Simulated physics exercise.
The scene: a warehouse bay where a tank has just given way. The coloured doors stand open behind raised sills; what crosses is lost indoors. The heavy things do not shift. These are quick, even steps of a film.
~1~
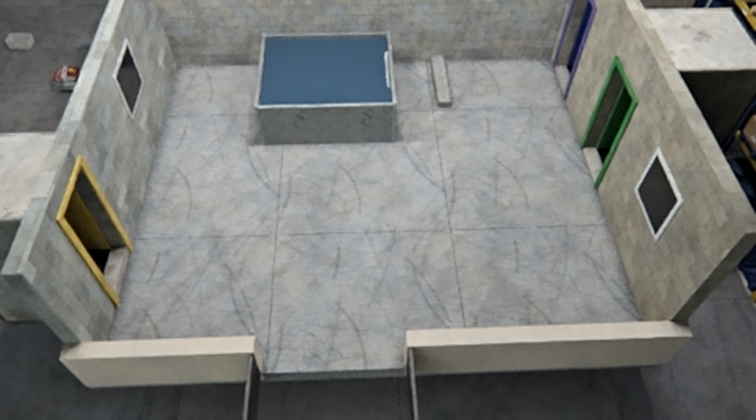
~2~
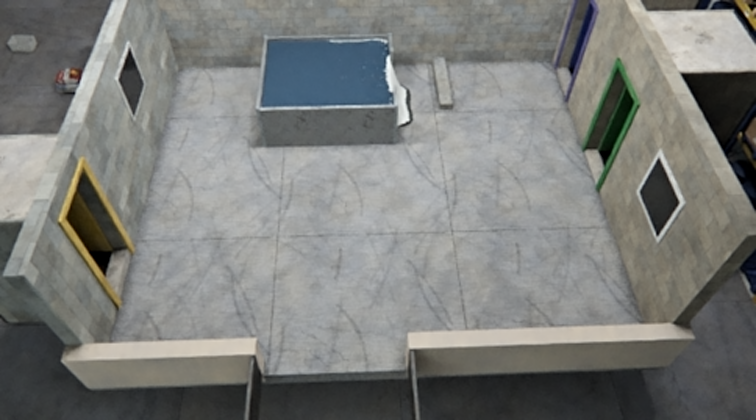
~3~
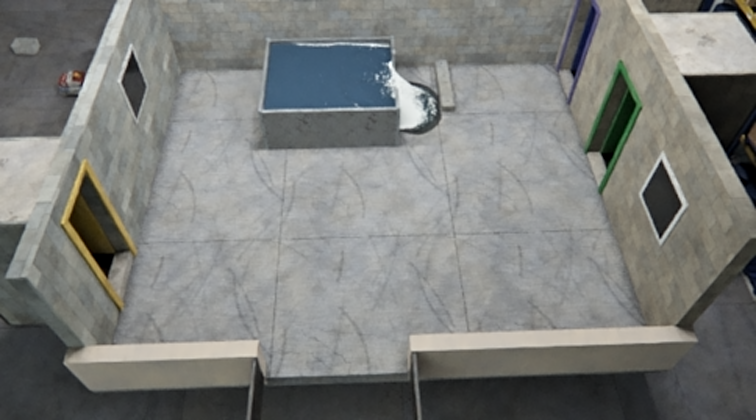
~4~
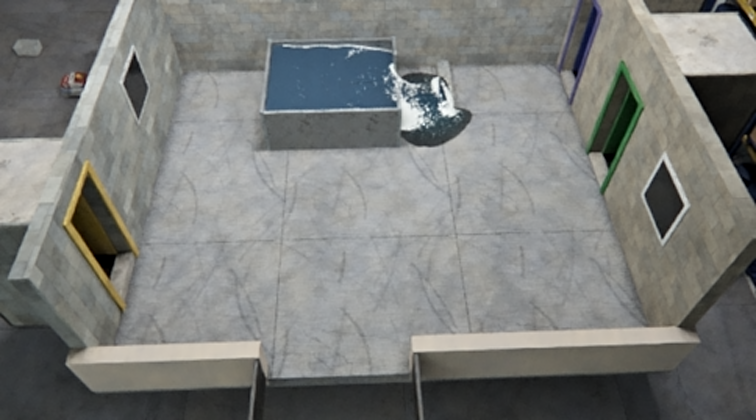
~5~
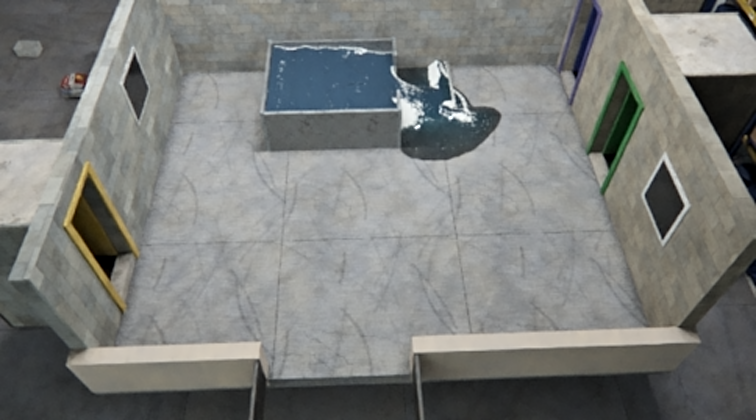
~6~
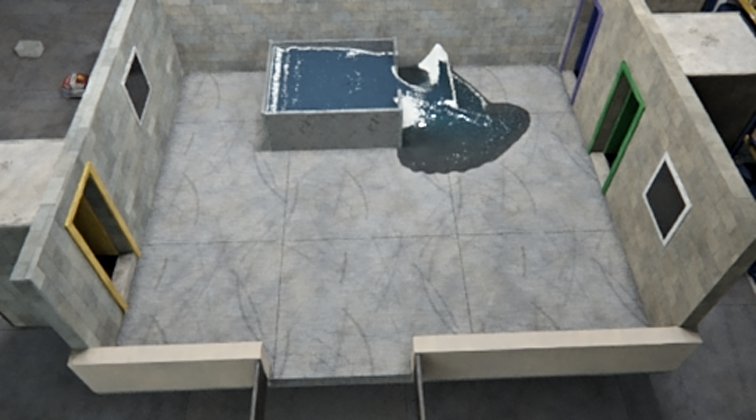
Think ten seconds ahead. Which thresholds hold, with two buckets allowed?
In the end: The green door floods; the yellow door holds within the limit; the blue door floods.
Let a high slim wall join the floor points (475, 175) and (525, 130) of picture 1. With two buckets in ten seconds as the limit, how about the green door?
One by one: The green one is under.
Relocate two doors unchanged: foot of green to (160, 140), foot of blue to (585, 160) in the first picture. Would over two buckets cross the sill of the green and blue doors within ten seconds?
Green door is under, blue door is over.
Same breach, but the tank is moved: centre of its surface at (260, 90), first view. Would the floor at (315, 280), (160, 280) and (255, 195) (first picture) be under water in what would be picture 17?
One after the other: Not flooded, dry, dry.
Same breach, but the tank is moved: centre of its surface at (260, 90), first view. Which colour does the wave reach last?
It is the yellow-painted one.
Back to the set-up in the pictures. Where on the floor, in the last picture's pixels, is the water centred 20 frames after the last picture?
Close to (418, 127).
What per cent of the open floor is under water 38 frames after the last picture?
Some 65 per cent.
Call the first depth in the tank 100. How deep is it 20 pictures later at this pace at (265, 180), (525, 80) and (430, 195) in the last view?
In turn 0, 25 and 0 in a hundred.
A moment on, water covers 25 % of the floor; the green door under two buckets in, the yellow door not reached, the blue door wet at the sill, nothing in.
Next, water covers 30 % of the floor; the green door over two buckets in, the yellow door not reached, the blue door over two buckets in.
Then, water covers 35 % of the floor; the green door far over two buckets in, the yellow door not reached, the blue door far over two buckets in.
Later, water covers 65 % of the floor; the green door far over two buckets in, the yellow door not reached, the blue door far over two buckets in.
In the end, water covers 95 % of the floor; the green door far over two buckets in, the yellow door wet at the sill, nothing in, the blue door far over two buckets in.
